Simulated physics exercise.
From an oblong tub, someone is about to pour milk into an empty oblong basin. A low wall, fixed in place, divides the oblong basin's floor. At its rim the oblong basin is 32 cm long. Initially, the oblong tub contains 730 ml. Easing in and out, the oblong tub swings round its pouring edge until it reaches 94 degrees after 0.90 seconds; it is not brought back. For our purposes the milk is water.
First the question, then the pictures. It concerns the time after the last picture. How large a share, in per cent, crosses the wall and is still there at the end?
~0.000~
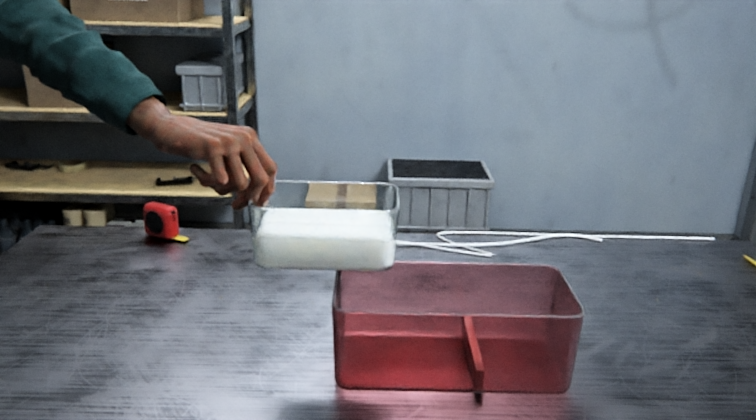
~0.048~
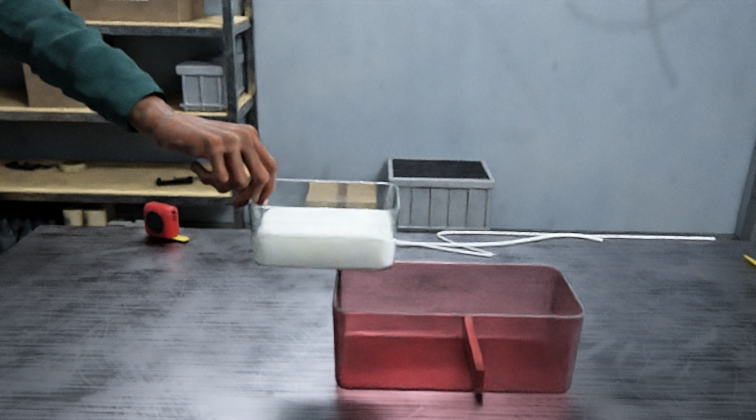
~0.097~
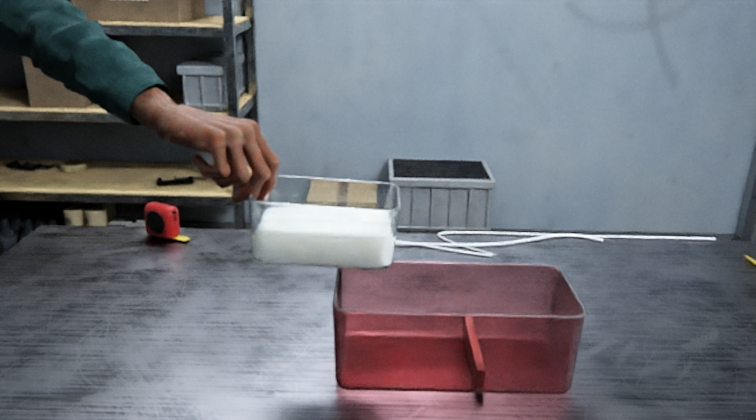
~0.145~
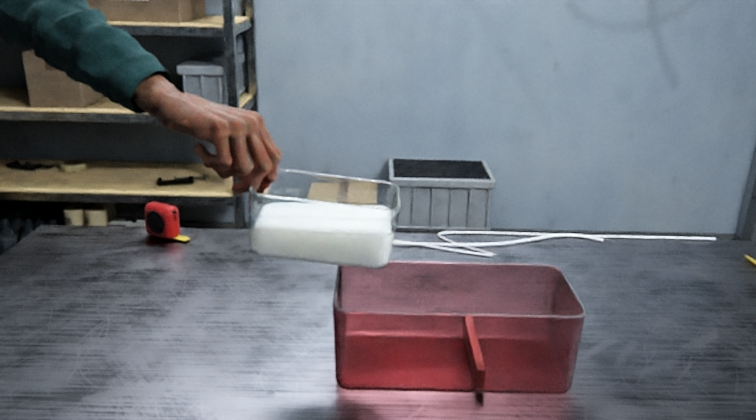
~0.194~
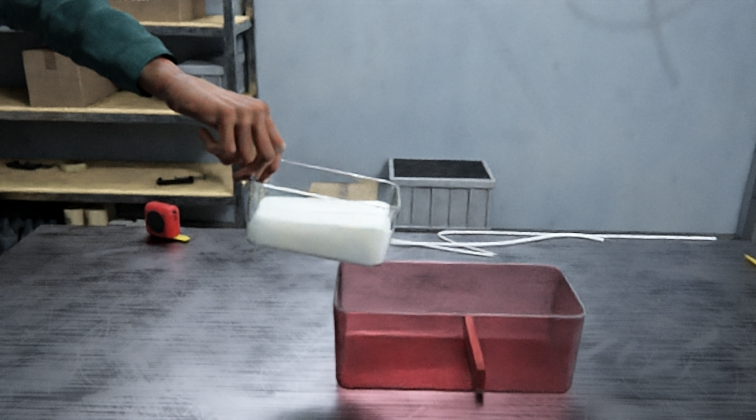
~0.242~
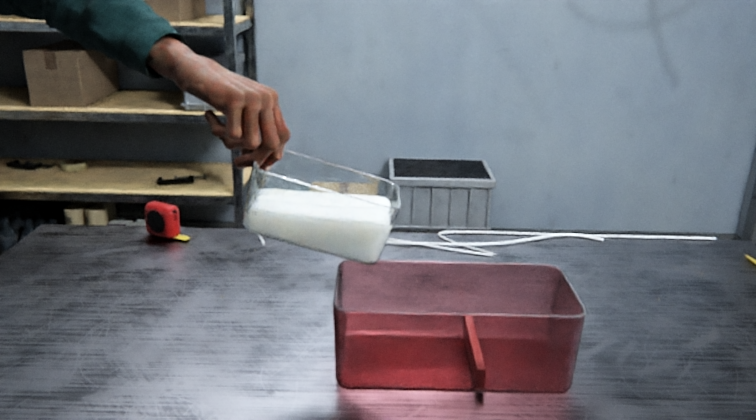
A share of about 46 per cent.
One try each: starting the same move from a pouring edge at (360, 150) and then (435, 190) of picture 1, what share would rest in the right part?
25 and 70 %.
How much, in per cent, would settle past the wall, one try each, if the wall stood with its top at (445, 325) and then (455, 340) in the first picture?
One try each: Around 85 percent and then around 70 percent.
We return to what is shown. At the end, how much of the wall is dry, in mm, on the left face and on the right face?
The left comes to roughly 18 mm and the right to roughly 12 mm.
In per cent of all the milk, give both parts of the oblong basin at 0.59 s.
Left roughly 1, right roughly 0.
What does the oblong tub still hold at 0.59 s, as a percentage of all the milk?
Close to 64 in a hundred.
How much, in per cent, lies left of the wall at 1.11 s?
Roughly 40 in a hundred.
Then, 0.59 s in, the tilt is 69° and 65 per cent is still to pour, 1 is left of the wall and 0 right of it.
Then, 0.84 s in, the tilt is 93° and 17 per cent is still to pour, 16 is left of the wall and 49 right of it.
Then, 1.11 s in, the tilt is 94° and 3 per cent is still to pour, 41 is left of the wall and 47 right of it.
Then, 1.40 s in, the tilt is 94° and 1 per cent is still to pour, 49 is left of the wall and 46 right of it.
Finally, 50 per cent lies left of the wall, 46 right of it and 3 outside.
